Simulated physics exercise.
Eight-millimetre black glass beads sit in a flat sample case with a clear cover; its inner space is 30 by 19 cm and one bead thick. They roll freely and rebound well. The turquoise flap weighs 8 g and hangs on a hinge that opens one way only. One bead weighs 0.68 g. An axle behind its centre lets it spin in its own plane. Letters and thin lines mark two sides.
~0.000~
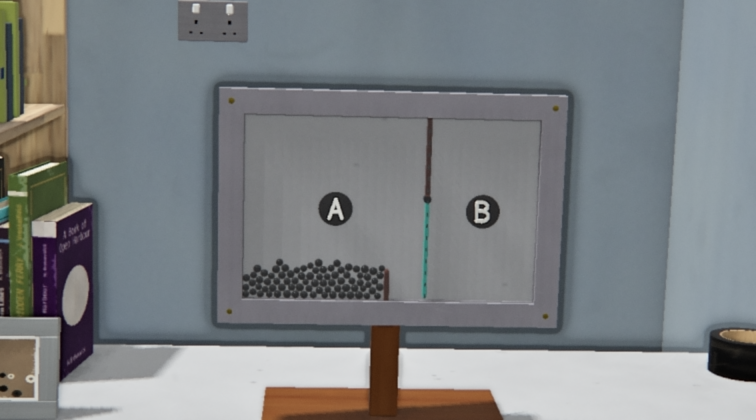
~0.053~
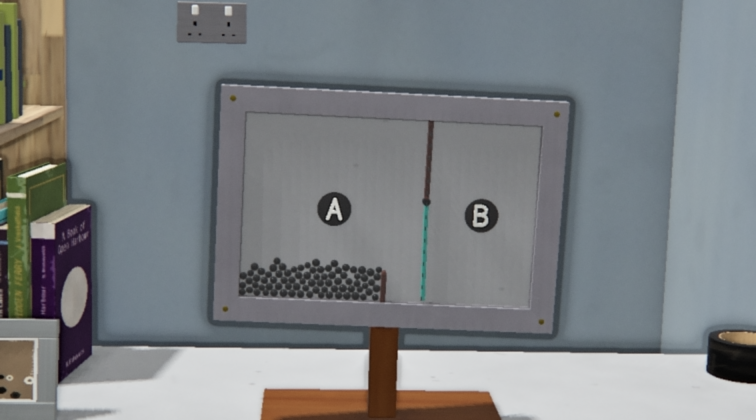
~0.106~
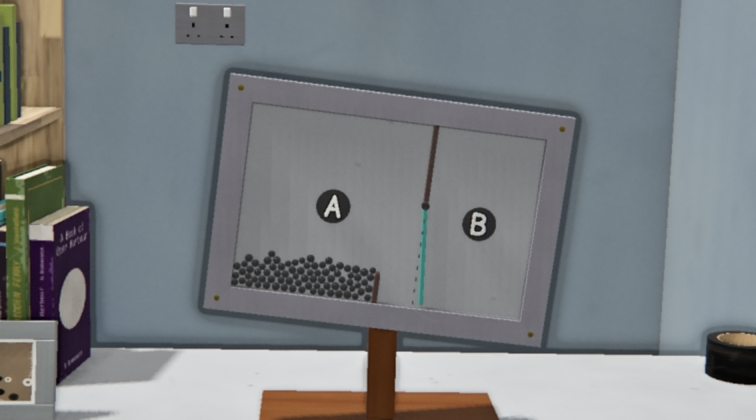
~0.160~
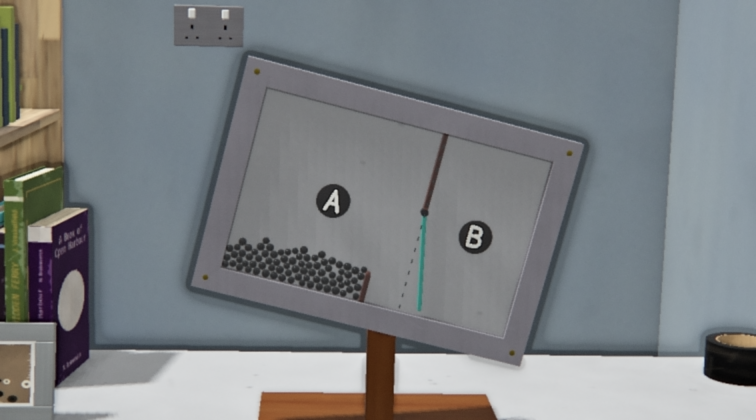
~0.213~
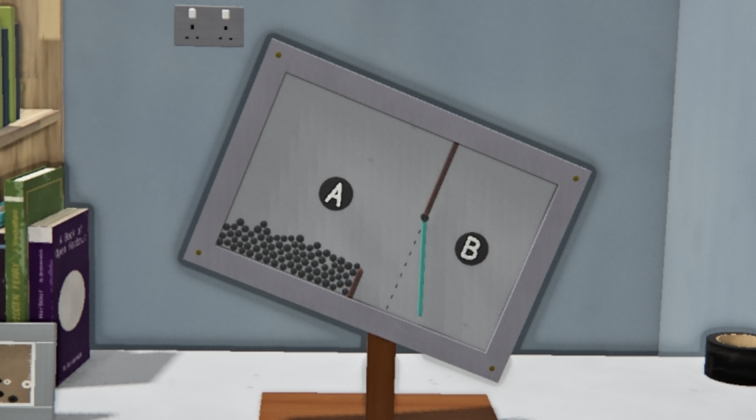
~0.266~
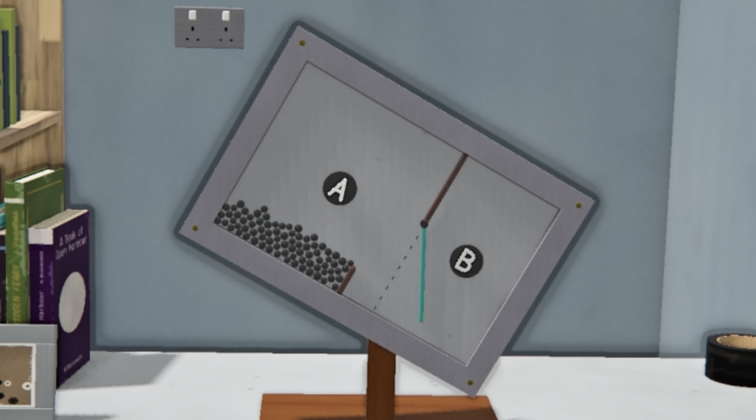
A framed, clear-fronted case on a wooden stand turns steadily clockwise on a white tabletop, seen straight on against a blue-grey wall by a fixed camera. Black beads lie at lower left beside a short brown strip, with labels A and B, a brown divider and turquoise flap, books left, black tape right. The beads shift slightly as the case tilts, while the flap keeps hanging straight down, leaving its dotted line.
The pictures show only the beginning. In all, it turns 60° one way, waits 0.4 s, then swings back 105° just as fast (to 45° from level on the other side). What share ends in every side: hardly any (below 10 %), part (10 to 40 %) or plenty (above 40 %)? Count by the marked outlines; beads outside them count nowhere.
A: Plenty; B: Plenty.
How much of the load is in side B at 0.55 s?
About 5 per cent.
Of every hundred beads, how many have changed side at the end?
Roughly 50 per cent.
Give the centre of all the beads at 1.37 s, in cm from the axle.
About 5 cm right and 8 cm below.
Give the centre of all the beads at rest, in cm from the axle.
About 5 cm right and 6 cm below.
By 0.55 s, it stands 60° clockwise; the beads' middle is 8 cm left of and level with the centre; A 95 %, B 5 %; turquoise flap open 57°.
By 1.37 s, it stands 8° clockwise; the beads' middle is 5 cm right of and 8 cm below the centre; A 40 %, B 60 %; turquoise flap open 53°.
By 1.80 s, it stands 45° anticlockwise; the beads' middle is 6 cm right of and 5 cm below the centre; A 50 %, B 50 %; turquoise flap shut.
All still by 2.4 s, it stands 45° anticlockwise; A 50 %, B 50 %; turquoise flap shut.
